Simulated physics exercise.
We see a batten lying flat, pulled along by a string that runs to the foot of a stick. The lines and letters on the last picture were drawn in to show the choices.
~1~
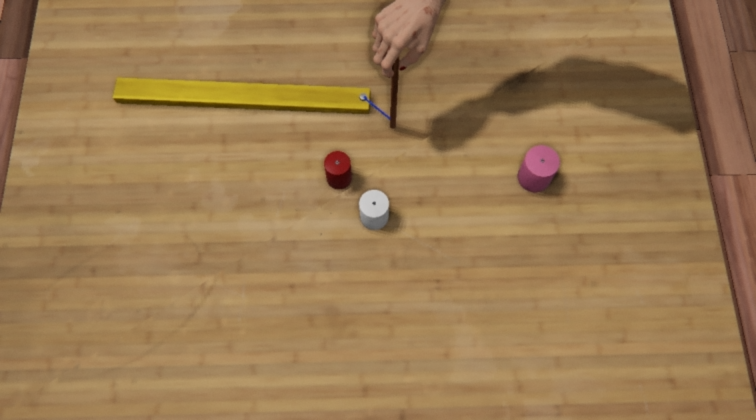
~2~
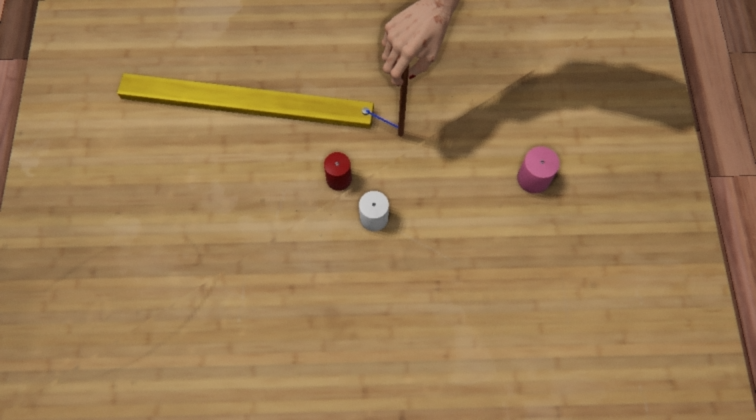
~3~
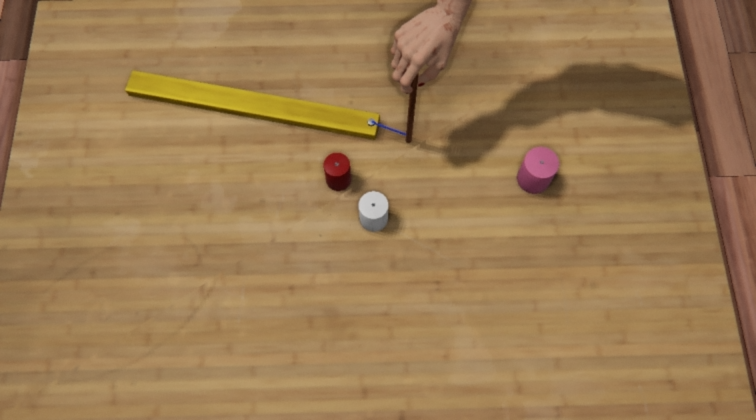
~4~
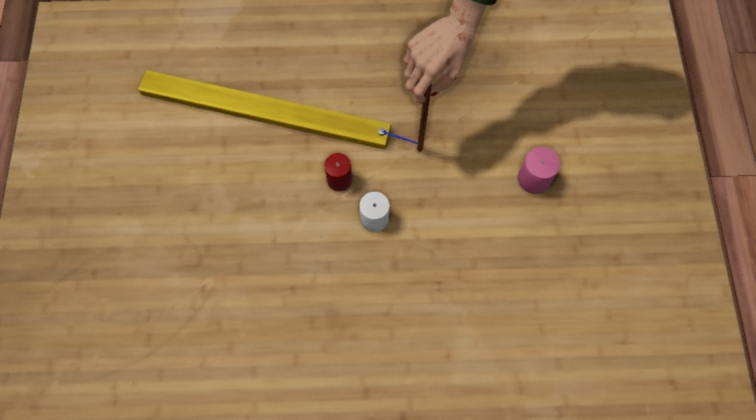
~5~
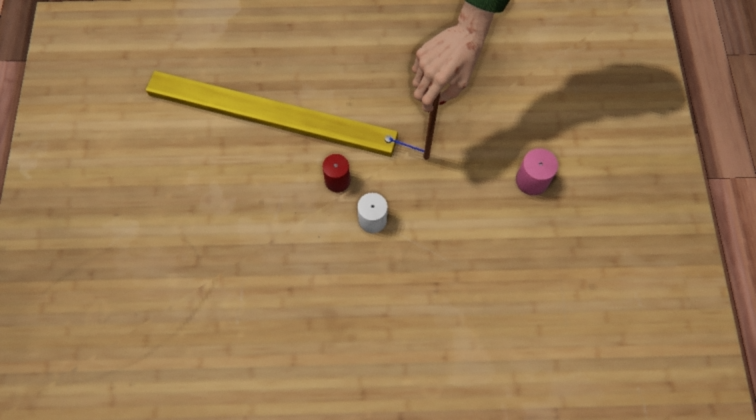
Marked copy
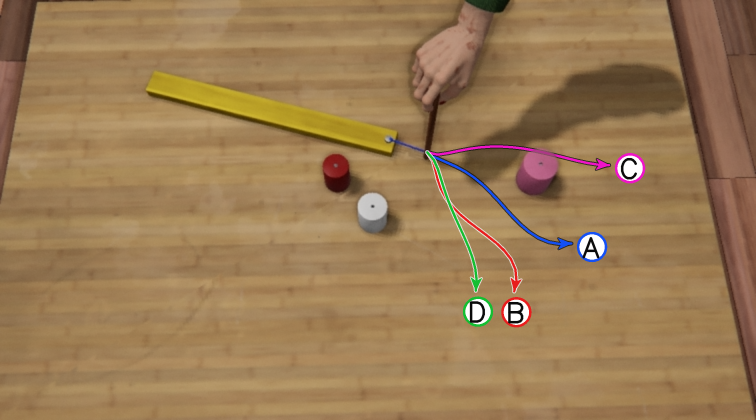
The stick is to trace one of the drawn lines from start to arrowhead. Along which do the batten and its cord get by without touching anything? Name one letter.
Line A does it.
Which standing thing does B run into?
It is the red candle.
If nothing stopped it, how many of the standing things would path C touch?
In all, one.
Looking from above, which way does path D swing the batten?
It turns clockwise.
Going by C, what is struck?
It meets the pink tin.
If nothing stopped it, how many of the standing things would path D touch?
In all, two.
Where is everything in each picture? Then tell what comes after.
Yellow batten (242, 93); pink tin (538, 169); red candle (338, 171), in the first picture.
Yellow batten (245, 98); pink tin (538, 170), in the second picture.
Yellow batten (252, 102); white candle (374, 212), in the third picture.
Yellow batten (263, 106); red candle (339, 172), in the fourth picture.
Yellow batten (270, 110); pink tin (536, 172); red candle (337, 174); white candle (373, 213), in the fifth picture.
On the copy, A from (427, 152) via (497, 200) to (571, 244); B from (427, 152) via (469, 222) to (514, 291); C from (427, 152) via (523, 149) to (609, 165); D from (427, 152) via (455, 218) to (476, 291).
On A. First, foot of the stick (480, 183), middle of the batten (324, 129).
Then, foot of the stick (524, 229), middle of the batten (372, 153).
Finally, foot of the stick (576, 243), middle of the batten (416, 175); nothing has been touched.
By contrast, B meets the red candle; C meets the pink tin; D meets the red candle and white candle.
